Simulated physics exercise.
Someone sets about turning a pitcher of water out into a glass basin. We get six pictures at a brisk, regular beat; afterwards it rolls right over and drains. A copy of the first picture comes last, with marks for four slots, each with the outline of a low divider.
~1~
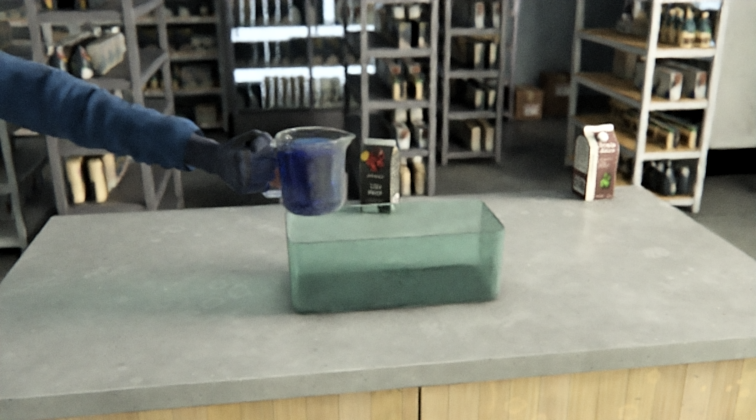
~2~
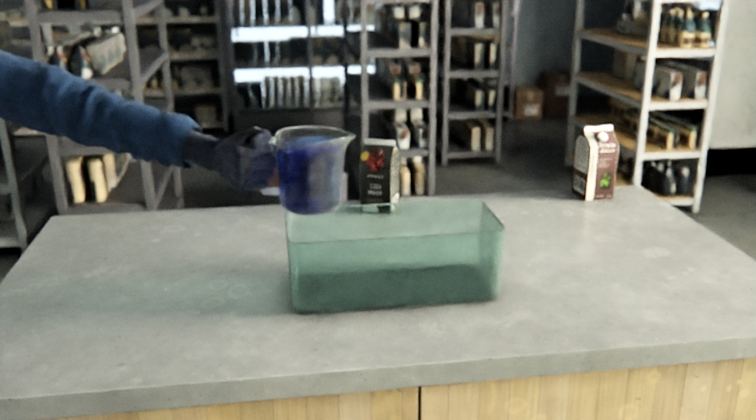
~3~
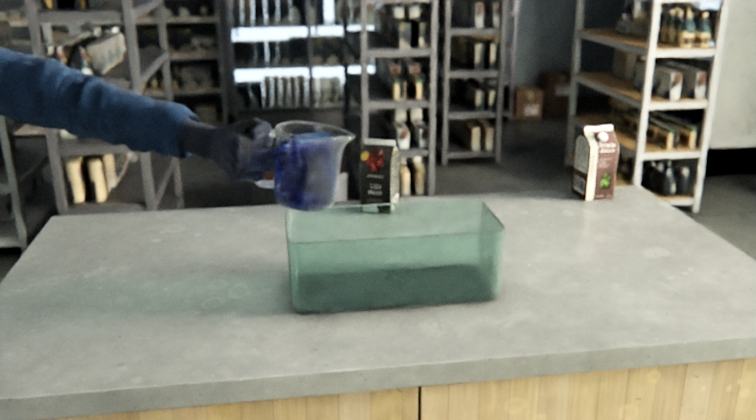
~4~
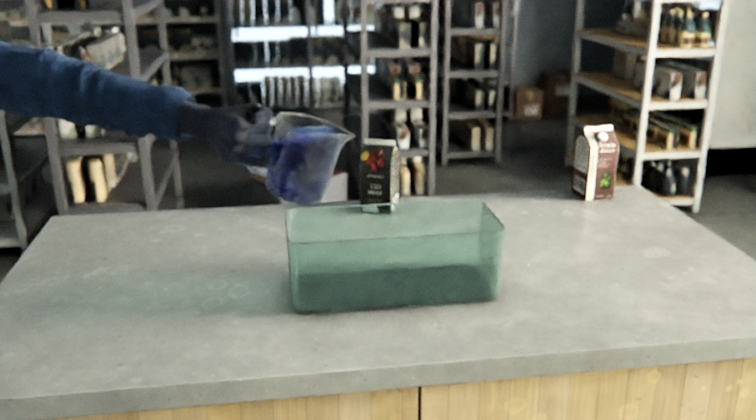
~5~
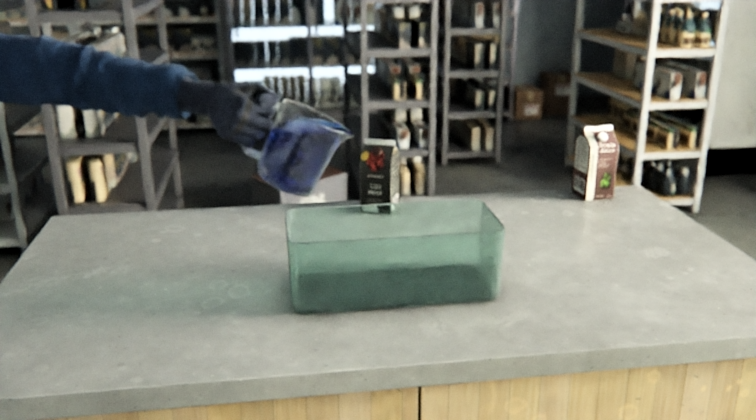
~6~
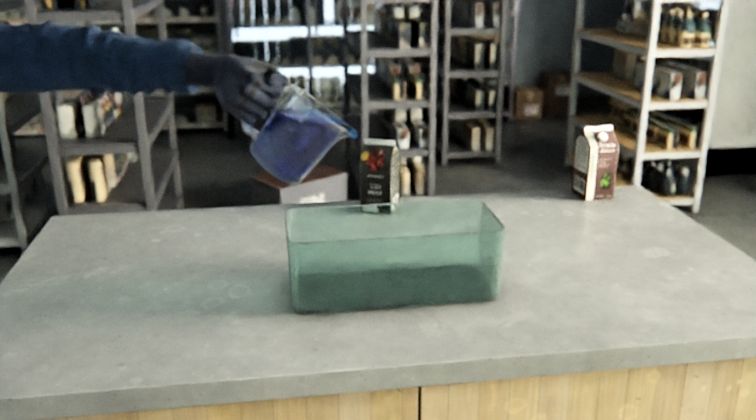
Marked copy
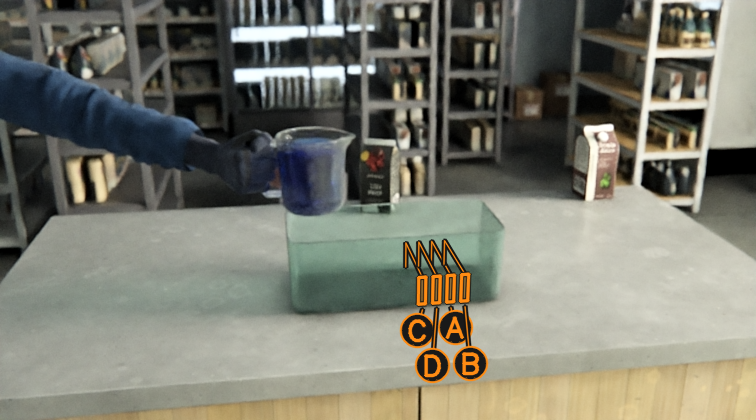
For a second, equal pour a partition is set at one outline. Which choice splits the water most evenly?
D is best.
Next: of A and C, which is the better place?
C it is.
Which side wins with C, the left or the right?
The right side.
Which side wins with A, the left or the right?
The left one.
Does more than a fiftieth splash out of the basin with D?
Yes.
On the marked copy, A at (450, 307); B at (464, 306); C at (422, 309); D at (436, 308).
For place A, about 78 % ends left of the wall and 15 % right of it; 7 % is lost outside.
For place B, about 87 % ends left of the wall and 4 % right of it; 10 % is lost outside.
For place C, about 22 % ends left of the wall and 67 % right of it; 10 % is lost outside.
For place D, about 43 % ends left of the wall and 46 % right of it; 10 % is lost outside.
